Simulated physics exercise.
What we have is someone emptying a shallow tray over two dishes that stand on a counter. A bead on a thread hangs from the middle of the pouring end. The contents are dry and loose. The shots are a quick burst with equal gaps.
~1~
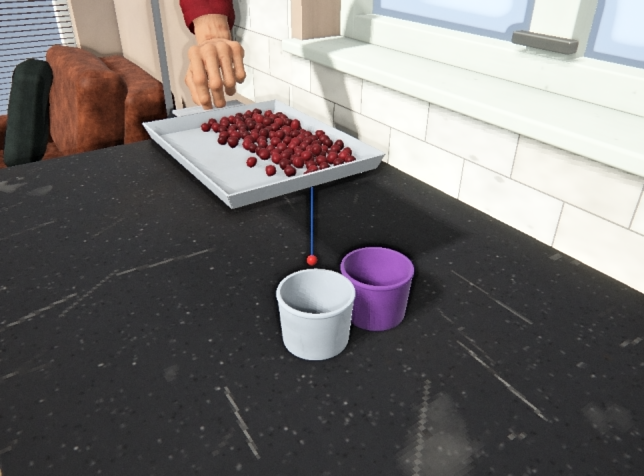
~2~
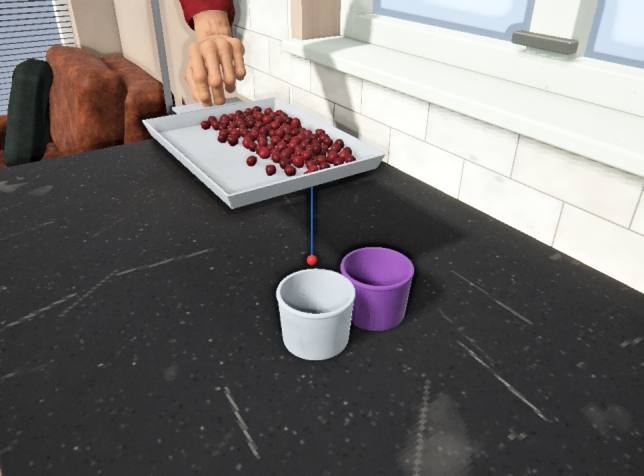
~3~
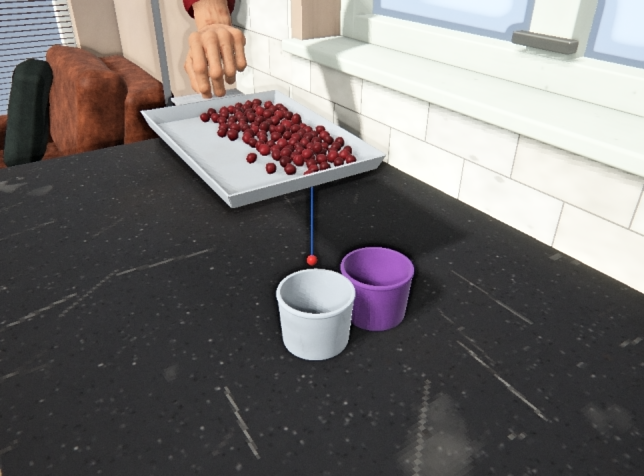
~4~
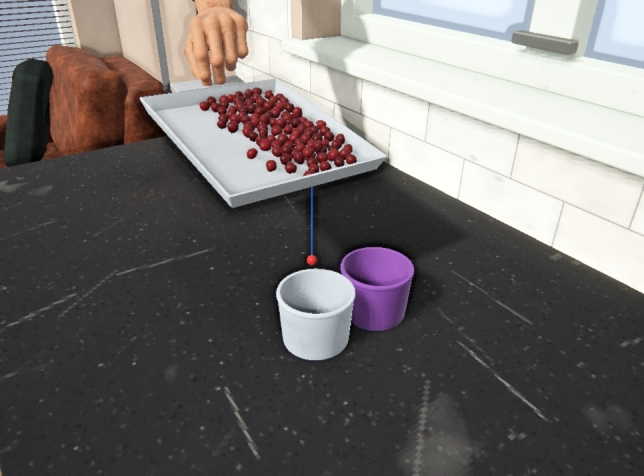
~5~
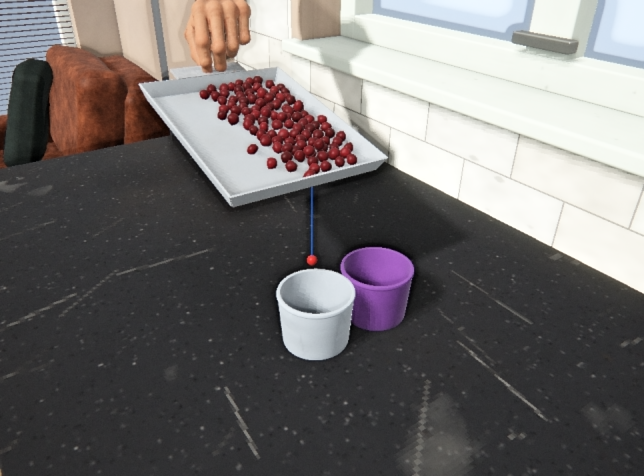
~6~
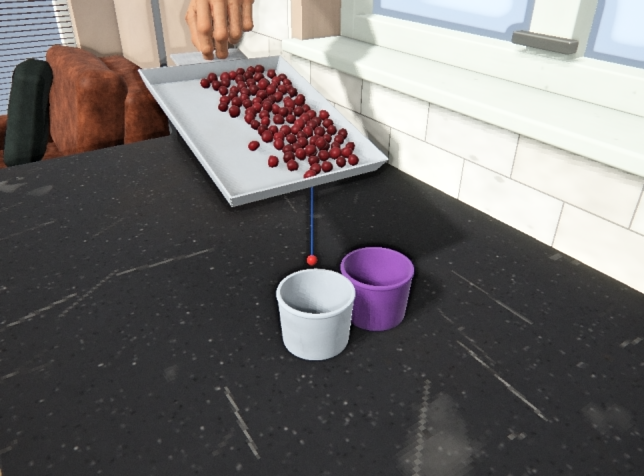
A hand raises the far end of a shallow white tray of dark red dried cherries, tilting it gradually toward a white cup and a purple cup on a black counter, while a red bead hangs still from the tray's near end.
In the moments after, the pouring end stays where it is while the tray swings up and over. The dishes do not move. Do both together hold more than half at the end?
Together they catch the larger part.
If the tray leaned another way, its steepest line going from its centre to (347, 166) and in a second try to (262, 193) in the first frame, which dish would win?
One: The right one. Two: The dish on the left.
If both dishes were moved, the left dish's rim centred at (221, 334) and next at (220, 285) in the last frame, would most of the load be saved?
At the first place less than half, at the second under half.
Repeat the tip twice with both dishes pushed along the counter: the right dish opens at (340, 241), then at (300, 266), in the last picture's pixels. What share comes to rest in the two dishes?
Near 0 % and 0 %.
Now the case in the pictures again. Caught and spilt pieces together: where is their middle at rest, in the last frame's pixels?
Close to (366, 314).
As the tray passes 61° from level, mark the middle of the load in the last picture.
At about (329, 149).
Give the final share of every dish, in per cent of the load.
For the left dish some 30 %, for the right dish some 50 %.
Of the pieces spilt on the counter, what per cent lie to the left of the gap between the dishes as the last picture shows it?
Some 30 per cent.
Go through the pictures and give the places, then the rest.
The first picture shows corners of the pouring end at (231, 191) and (377, 153), level; middle of the load at (280, 135), dried cherries; left dish at (337, 330); right dish at (398, 302); bead on its thread at (312, 260).
The second picture shows corners of the pouring end at (231, 191) and (377, 153), level; middle of the load at (280, 134).
The third picture shows corners of the pouring end at (232, 191) and (378, 153), tipped barely, level across its low end; middle of the load at (280, 130).
The fourth picture shows corners of the pouring end at (232, 191) and (379, 154), tipped a little, level across its low end; middle of the load at (281, 123).
The fifth picture shows corners of the pouring end at (233, 192) and (379, 155), tipped a little, level across its low end; middle of the load at (282, 117).
The sixth picture shows corners of the pouring end at (234, 192) and (380, 157), tipped clearly, level across its low end; middle of the load at (283, 112); left dish at (337, 330); right dish at (398, 302).
Soon, tray tipped steeply; nearly all on the tray; a stray few in the air.
A while on, tray tipped right over; about a quarter on the tray; about a quarter in the left dish; about a quarter in the right dish; a small part outside both; about a quarter in the air.
Towards the end, tray tipped past a quarter turn; about a quarter in the left dish; about half in the right dish; about a quarter outside both.
Finally, tray tipped past a quarter turn; about a quarter in the left dish; about half in the right dish; about a quarter outside both.
